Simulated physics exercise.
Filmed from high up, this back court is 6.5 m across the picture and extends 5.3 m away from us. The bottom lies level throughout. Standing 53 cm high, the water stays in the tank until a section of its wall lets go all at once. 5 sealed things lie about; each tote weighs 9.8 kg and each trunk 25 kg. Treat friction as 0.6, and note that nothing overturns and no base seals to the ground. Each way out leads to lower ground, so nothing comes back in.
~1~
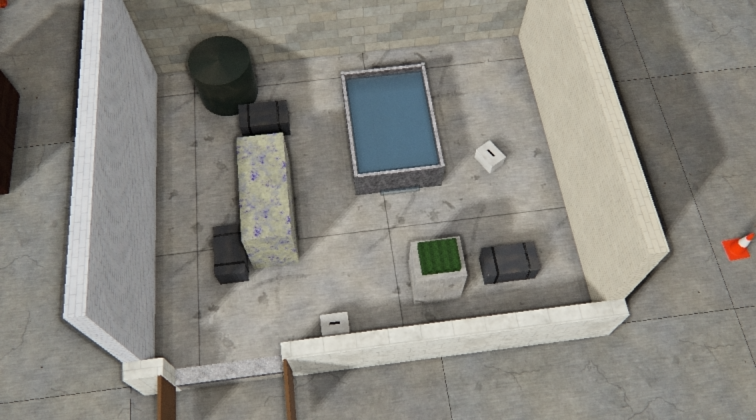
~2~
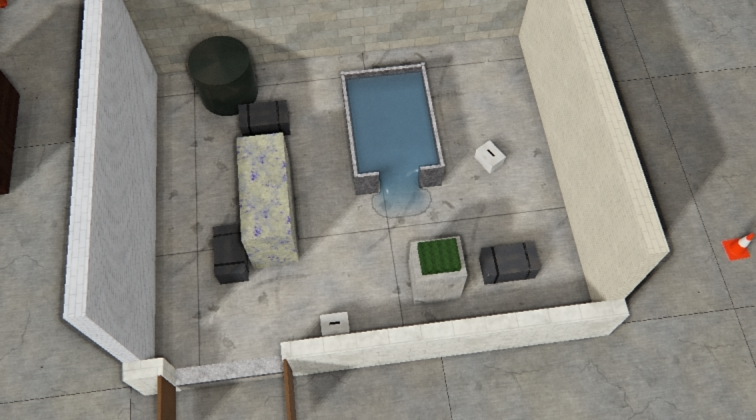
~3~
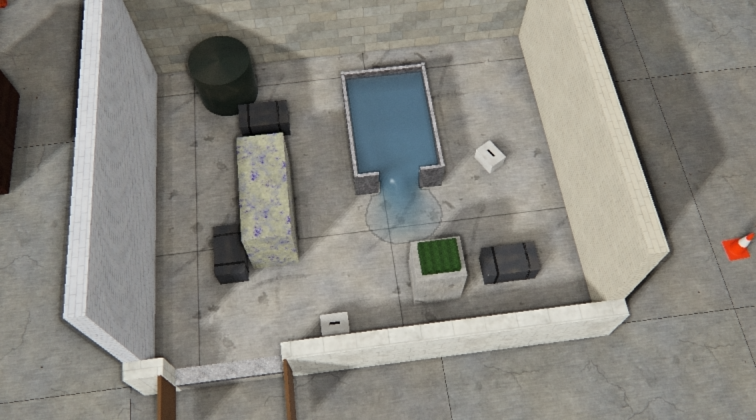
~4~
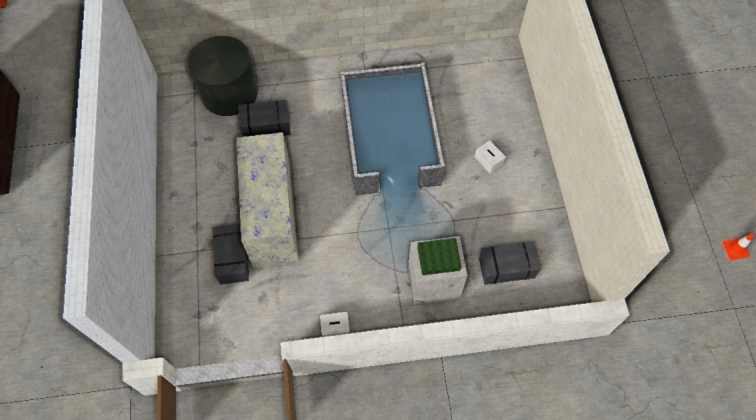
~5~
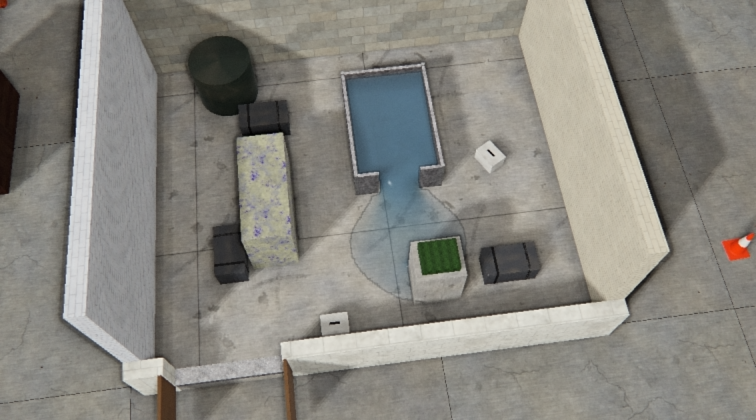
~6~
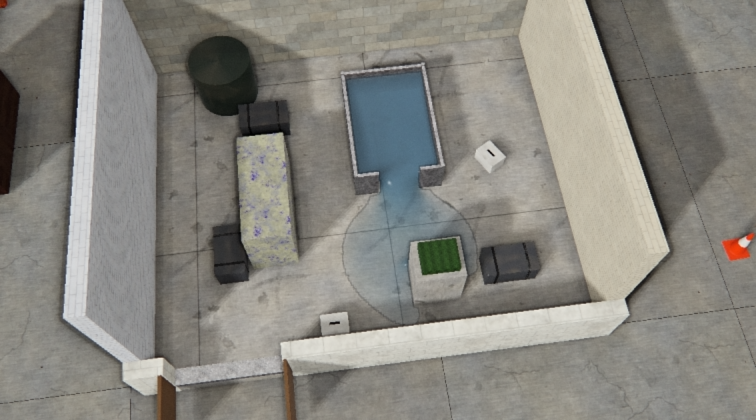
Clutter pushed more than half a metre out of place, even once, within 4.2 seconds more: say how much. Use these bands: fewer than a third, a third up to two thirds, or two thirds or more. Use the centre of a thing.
It falls in a third up to two thirds.
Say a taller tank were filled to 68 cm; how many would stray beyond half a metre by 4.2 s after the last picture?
With that change, 2 of them.
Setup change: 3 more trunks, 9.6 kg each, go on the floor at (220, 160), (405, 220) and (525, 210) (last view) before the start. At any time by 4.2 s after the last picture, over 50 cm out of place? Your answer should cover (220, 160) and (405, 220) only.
The first comes out within the limit, the second beyond the limit.
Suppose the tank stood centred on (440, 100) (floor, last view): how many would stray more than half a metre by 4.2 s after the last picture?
The answer would then be 1.
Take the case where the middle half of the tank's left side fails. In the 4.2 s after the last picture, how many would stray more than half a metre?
That gives 1 of them.
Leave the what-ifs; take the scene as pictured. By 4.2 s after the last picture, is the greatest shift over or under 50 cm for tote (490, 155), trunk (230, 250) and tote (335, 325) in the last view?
Result, in order: Undershooting / undershooting / overshooting.
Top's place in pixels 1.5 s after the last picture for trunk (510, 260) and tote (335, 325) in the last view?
(528, 280) and (281, 324), roughly.
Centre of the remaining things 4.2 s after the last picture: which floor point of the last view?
It sits at about (340, 228).
Then, 0.4 s after the last picture 0 of 5 are over 50 cm from their spots; 0 afloat.
Then, 1.5 s after the last picture 1 of 5 are over 50 cm from their spots; 0 afloat.
Then, 2.8 s after the last picture 2 of 5 are over 50 cm from their spots; 1 afloat.
Then, 4.2 s after the last picture 1 of 5 are over 50 cm from their spots, and 2 have been at some point; 1 afloat.
